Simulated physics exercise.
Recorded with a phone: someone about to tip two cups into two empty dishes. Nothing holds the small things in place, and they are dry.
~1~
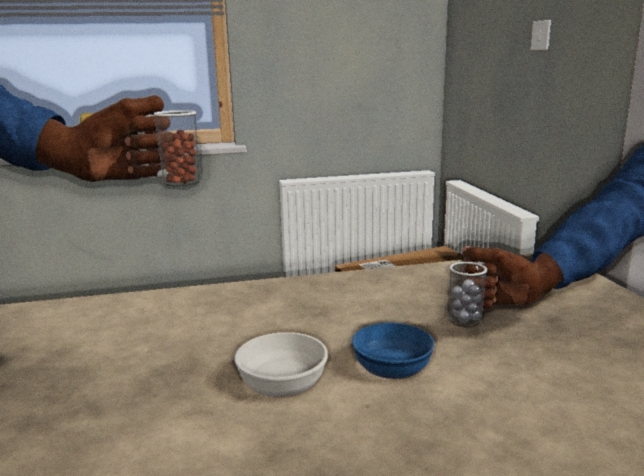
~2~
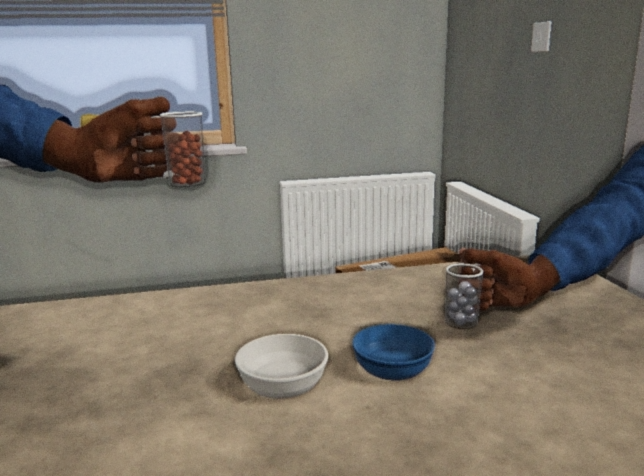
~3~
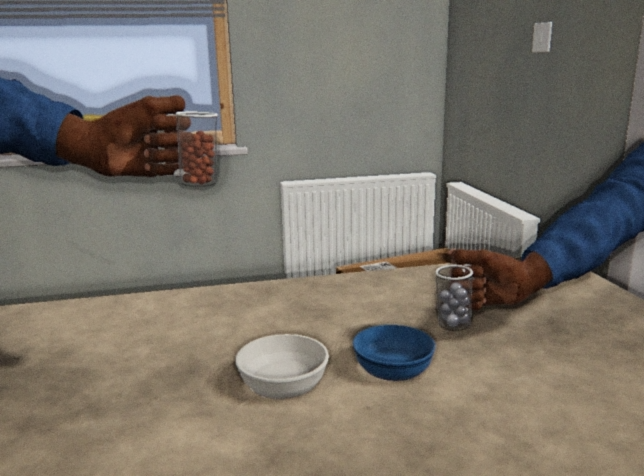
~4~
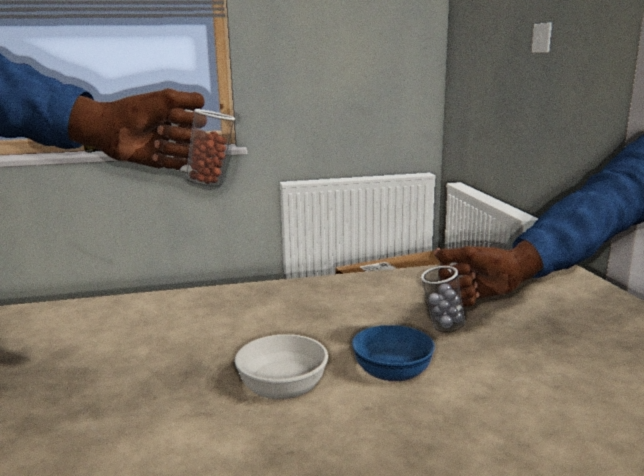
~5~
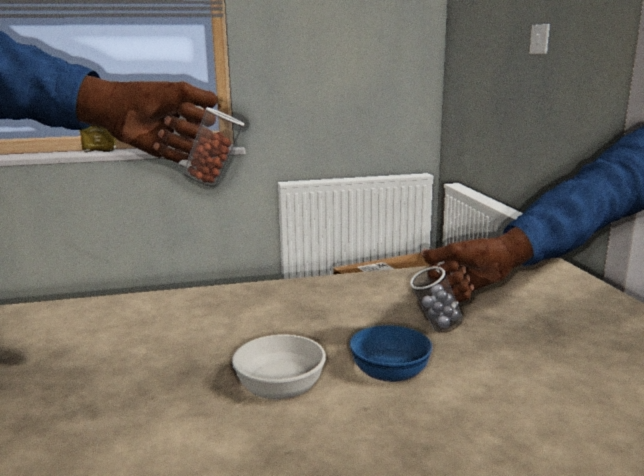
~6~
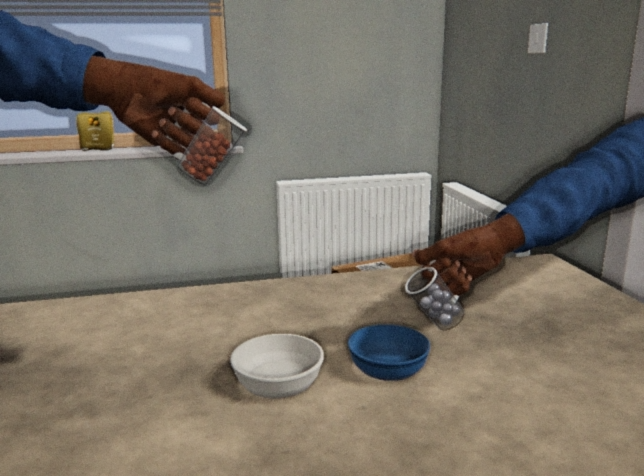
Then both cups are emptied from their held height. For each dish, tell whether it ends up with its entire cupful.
Result - left dish: Some lost, right: Full cupful.
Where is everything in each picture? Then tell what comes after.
The first picture shows left dish at (288, 380), empty; left cup at (178, 148), holding clay pellets, high above its dish; right dish at (407, 364), empty; right cup at (467, 295), holding steel balls, just above its dish.
The second picture shows left cup at (185, 149), upright; right cup at (463, 297), upright.
The third picture shows left cup at (197, 149), tipped 4°; right cup at (454, 298), tipped 4°.
The fourth picture shows left cup at (209, 149), tipped 14°; right cup at (444, 300), tipped 14°.
The fifth picture shows left cup at (212, 148), tipped 26°; right cup at (438, 301), tipped 26°.
The sixth picture shows left dish at (284, 381); left cup at (211, 147), tipped 37°; right dish at (402, 366); right cup at (436, 300), tipped 37°.
Then, 0.29 s after the last picture, left, all still in the cup; right, all still in the cup.
Then, 0.60 s after the last picture, left, all still in the cup; right, all still in the cup.
Then, 0.98 s after the last picture, left, about a quarter still in the cup, a small part in the dish, about two thirds in the air; right, all in the dish.
By the end, left, nearly all in the dish, a small part outside the dish; right, all in the dish, none outside the dish.
